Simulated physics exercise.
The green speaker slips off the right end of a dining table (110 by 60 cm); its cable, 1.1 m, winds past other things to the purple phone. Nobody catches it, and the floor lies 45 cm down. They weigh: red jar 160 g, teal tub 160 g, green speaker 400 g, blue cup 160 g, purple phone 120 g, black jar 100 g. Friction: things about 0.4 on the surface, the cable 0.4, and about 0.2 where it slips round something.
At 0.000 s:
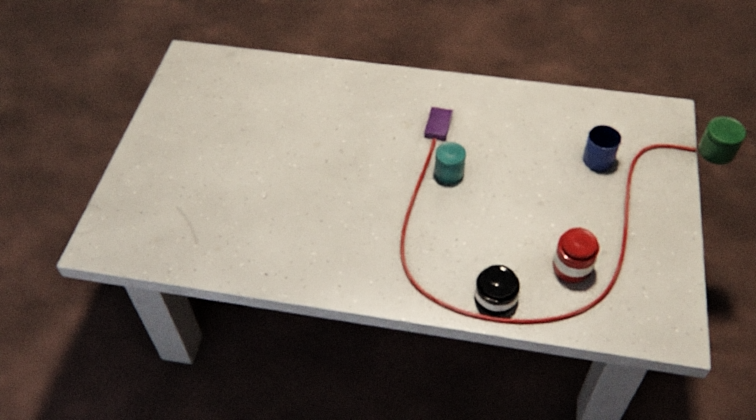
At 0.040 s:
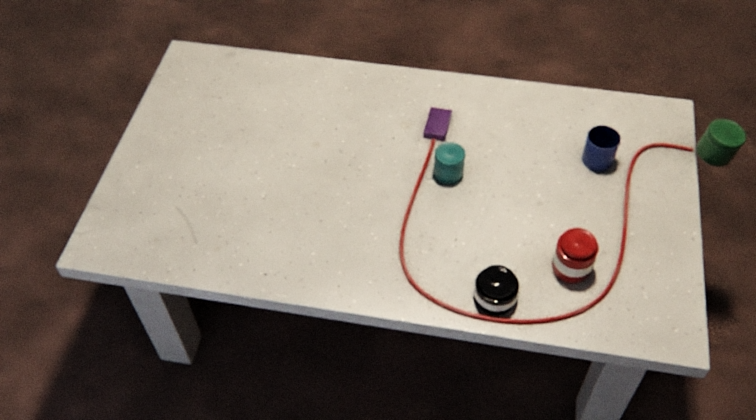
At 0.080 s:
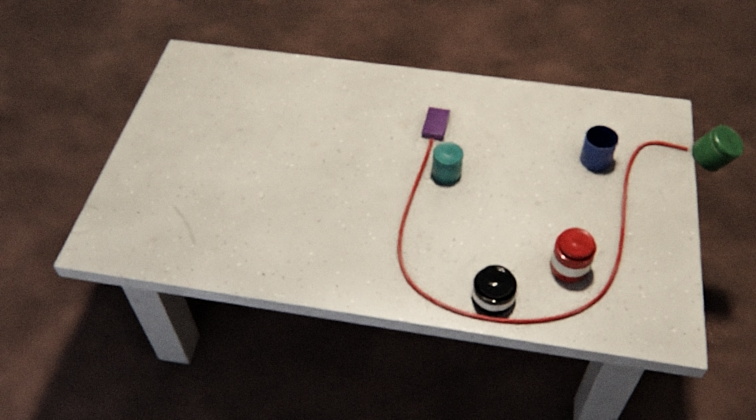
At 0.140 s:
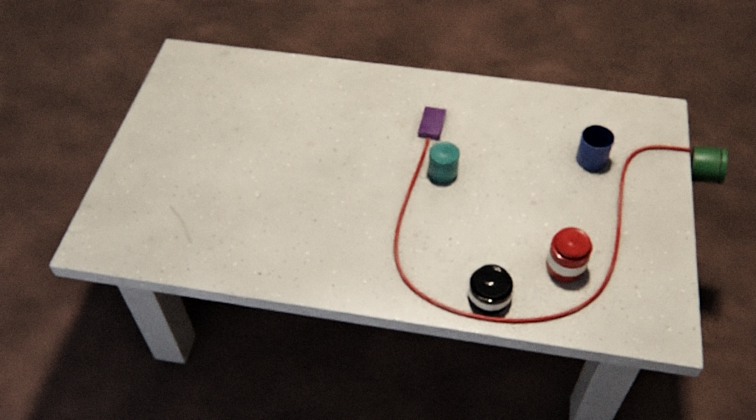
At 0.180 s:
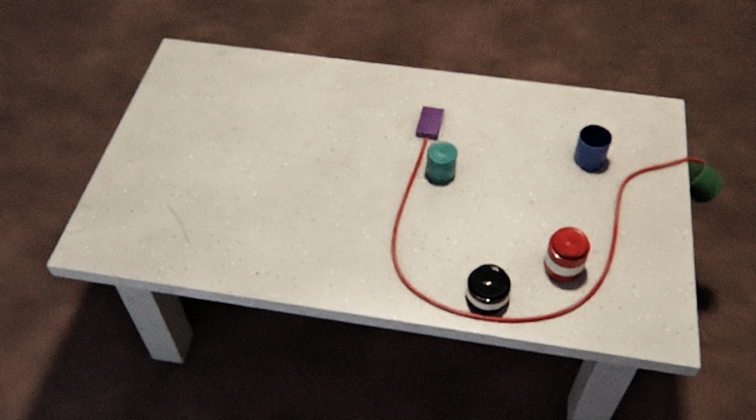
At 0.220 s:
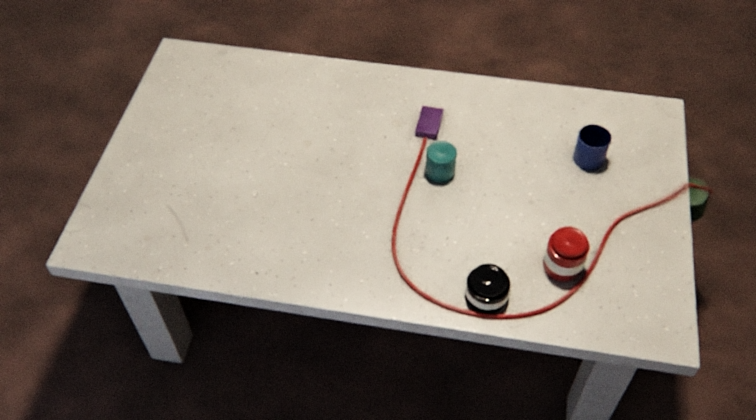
A green cylinder tied to a red cord tipped and dropped past the right edge of a white table, drawing the cord straighter toward it, while the jars, cup, tub and purple block stayed put.
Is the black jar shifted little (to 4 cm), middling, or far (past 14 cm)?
Verdict: The black jar reaches the top band.
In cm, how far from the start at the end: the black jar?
Black jar 20 cm.
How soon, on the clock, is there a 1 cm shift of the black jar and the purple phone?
Black jar 0.30 s, purple phone 0.36 s.
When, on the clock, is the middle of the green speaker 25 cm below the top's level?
About: 0.28 s.
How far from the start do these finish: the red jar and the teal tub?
Red jar 0 cm, teal tub 0 cm.
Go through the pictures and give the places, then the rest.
Black jar (499, 280); cable runs through (640, 153) (624, 245) (547, 320) (419, 288) (417, 189), in the first frame.
Green speaker (726, 132); cable runs through (638, 153) (547, 320) (416, 189), in the second frame.
Green speaker (718, 148); cable runs through (636, 153) (545, 320) (414, 189), in the third frame.
Green speaker (708, 165); cable runs through (634, 153) (541, 319) (410, 188), in the fourth frame.
Green speaker (699, 181); cable runs through (659, 167) (539, 318) (408, 188), in the fifth frame.
Black jar (490, 278); cable runs through (695, 187) (611, 229) (540, 311) (413, 287) (408, 188), in the sixth frame.
By 0.5 s, the cable's tail end at (427, 147); black jar 14 cm off its start, green speaker over the edge, purple phone 2 cm off its start.
By 0.7 s, the cable's tail end at (427, 147); black jar 18 cm off its start, green speaker over the edge, purple phone 2 cm off its start.
By 1.0 s, the cable's tail end at (427, 147); black jar 18 cm off its start at (544, 206), green speaker over the edge, purple phone 2 cm off its start at (429, 127).
By 1.2 s, the cable's tail end at (427, 147); black jar 18 cm off its start, green speaker over the edge, purple phone 2 cm off its start.
By 2.4 s, the cable's tail end at (427, 147); black jar 18 cm off its start at (544, 206), green speaker over the edge, purple phone 2 cm off its start at (429, 127).
